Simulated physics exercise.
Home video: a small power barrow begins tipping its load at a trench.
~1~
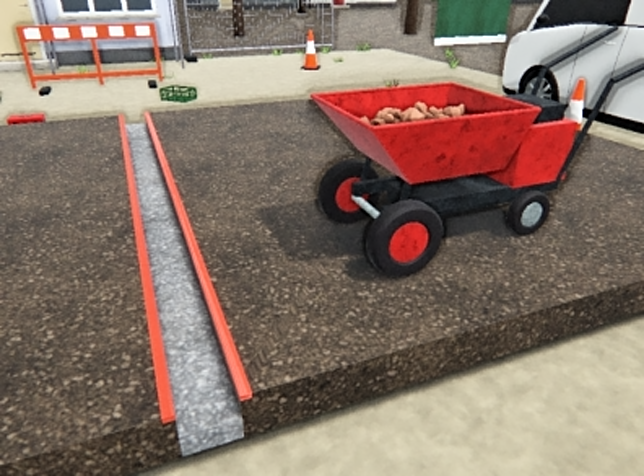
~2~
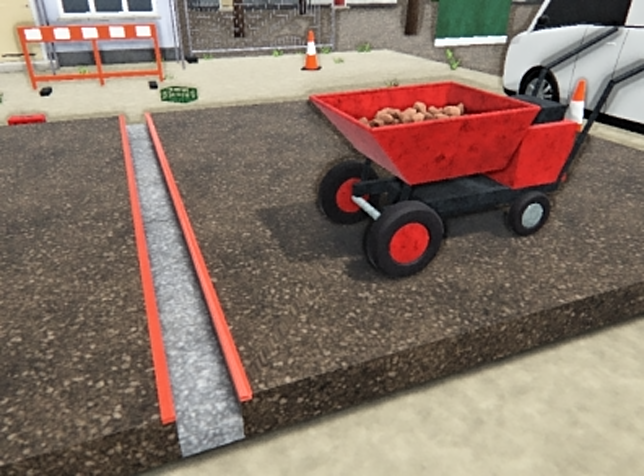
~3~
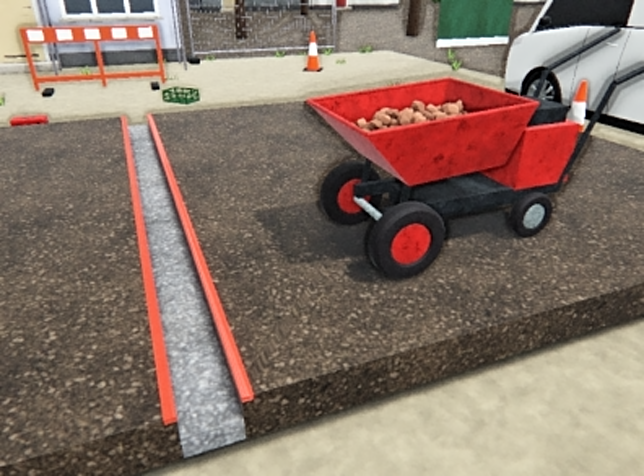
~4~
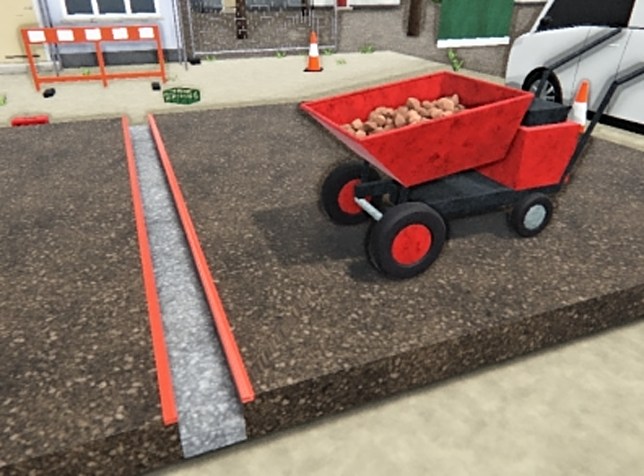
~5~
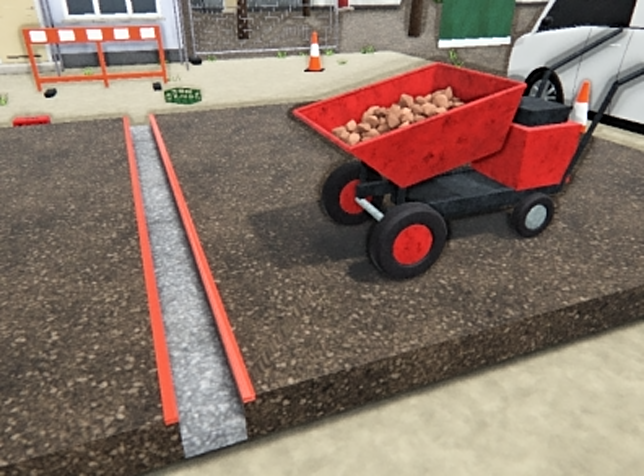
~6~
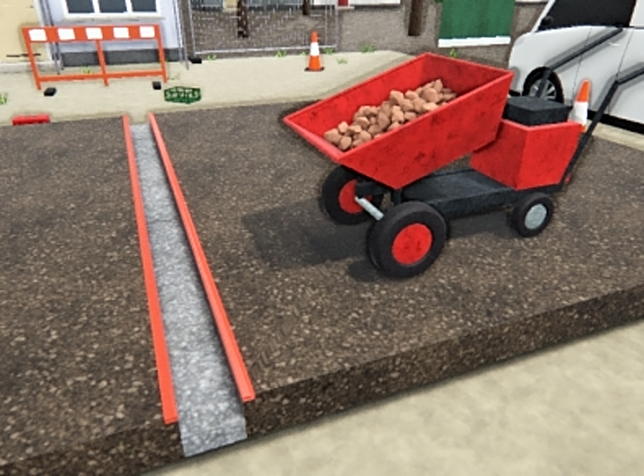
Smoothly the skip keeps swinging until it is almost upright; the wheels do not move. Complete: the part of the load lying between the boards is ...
Less than half.
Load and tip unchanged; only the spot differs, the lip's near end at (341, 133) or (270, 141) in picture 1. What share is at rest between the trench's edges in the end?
Okay, so the first one ends at 50 % and the second at 50 %.
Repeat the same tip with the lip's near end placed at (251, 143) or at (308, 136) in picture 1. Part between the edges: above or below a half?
Trial 1 falls short of half, trial 2 exceeds half.
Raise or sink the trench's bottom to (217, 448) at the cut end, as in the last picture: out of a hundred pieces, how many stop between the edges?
Estimate: Approx. 30 in a hundred.
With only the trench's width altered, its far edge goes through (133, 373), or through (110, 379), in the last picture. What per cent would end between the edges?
You'd get 30 % in the first case and 30 % in the second.
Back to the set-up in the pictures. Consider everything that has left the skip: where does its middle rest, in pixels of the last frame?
(222, 272).
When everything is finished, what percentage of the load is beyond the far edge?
Result: Close to 0 %.
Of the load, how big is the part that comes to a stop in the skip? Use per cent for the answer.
Close to 25 percent.
Soon after the last picture, skip tipped steeply; all in the skip.
A little later, skip tipped right over; most in the skip; about a quarter short of the trench; a stray few falling.
Later still, skip tipped right over; about a quarter in the skip; about half short of the trench; about a quarter in or heaped over the trench.
At rest, skip tipped right over; about a quarter in the skip; about half short of the trench; about a quarter in or heaped over the trench; none beyond it.
